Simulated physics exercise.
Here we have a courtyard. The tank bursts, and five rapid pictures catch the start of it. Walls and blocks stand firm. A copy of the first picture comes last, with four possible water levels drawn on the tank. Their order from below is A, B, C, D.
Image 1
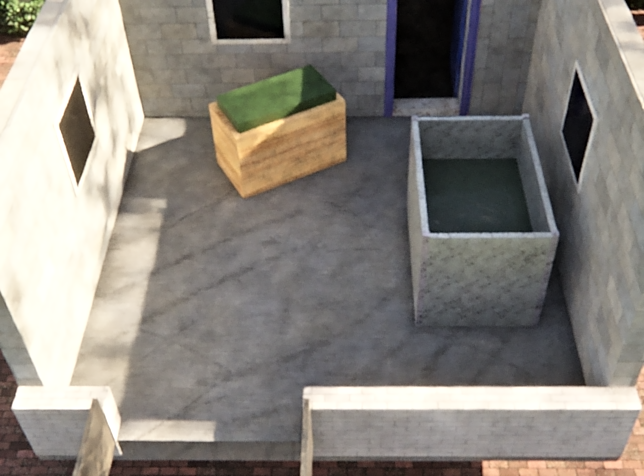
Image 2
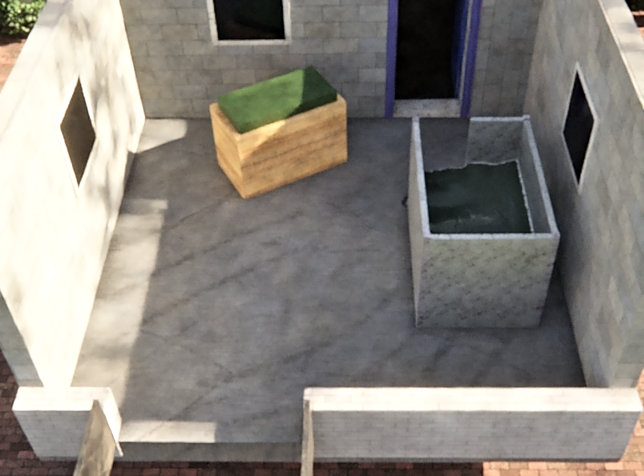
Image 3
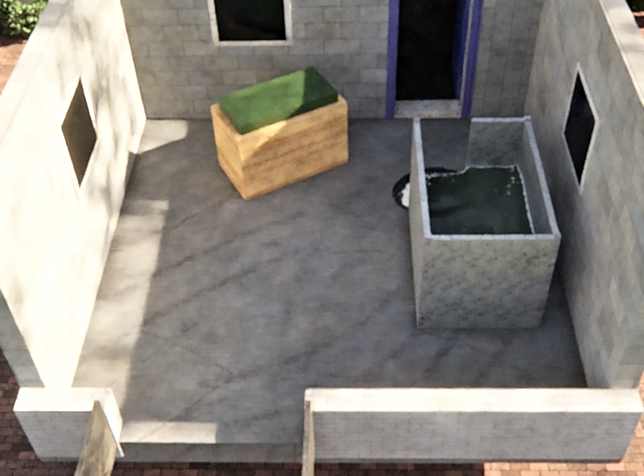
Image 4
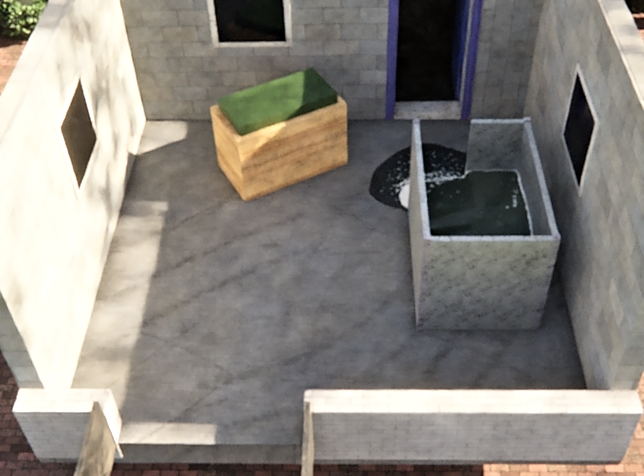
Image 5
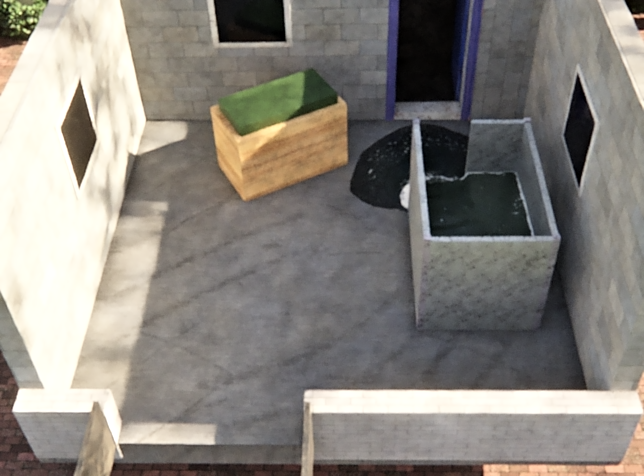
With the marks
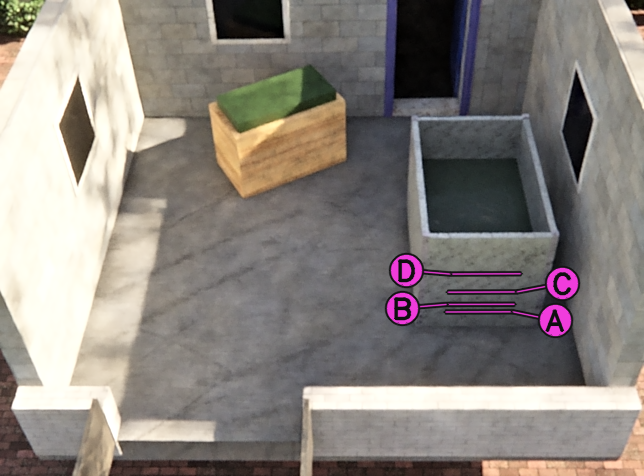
We see a walled courtyard with a grass-topped wooden box and a stone tank of dark water; the tank's back wall opens at its left part, and water pours out behind it, spreading leftward across the ground.
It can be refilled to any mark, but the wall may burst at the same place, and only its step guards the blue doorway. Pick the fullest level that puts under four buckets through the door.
B is the one.
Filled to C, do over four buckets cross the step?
Yes, that goes wrong.
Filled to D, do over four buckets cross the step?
Yes, that goes wrong.
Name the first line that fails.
Here it is line C.
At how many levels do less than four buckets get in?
Two of the four.
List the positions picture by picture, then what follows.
Water in the tank at rest, its middle at (474, 212); foot of the blue doorway at (426, 116); open gate at (205, 383).
Water covers 1 % of the ground, its front hidden from here.
Water covers 2 % of the ground, its front hidden from here.
Water covers 6 % of the ground and shows as far out as (395, 171).
Water covers 11 % of the ground and shows as far out as (375, 151).
On the marked copy, A at (479, 311); B at (480, 304); C at (482, 292); D at (485, 273); from the bottom up A, B, C, D.
Choosing A, nothing gets over.
Choosing B, a bucket or two gets in.
Choosing C, about 11 bucketfuls get in.
Choosing D, dozens of bucketfuls pour in.
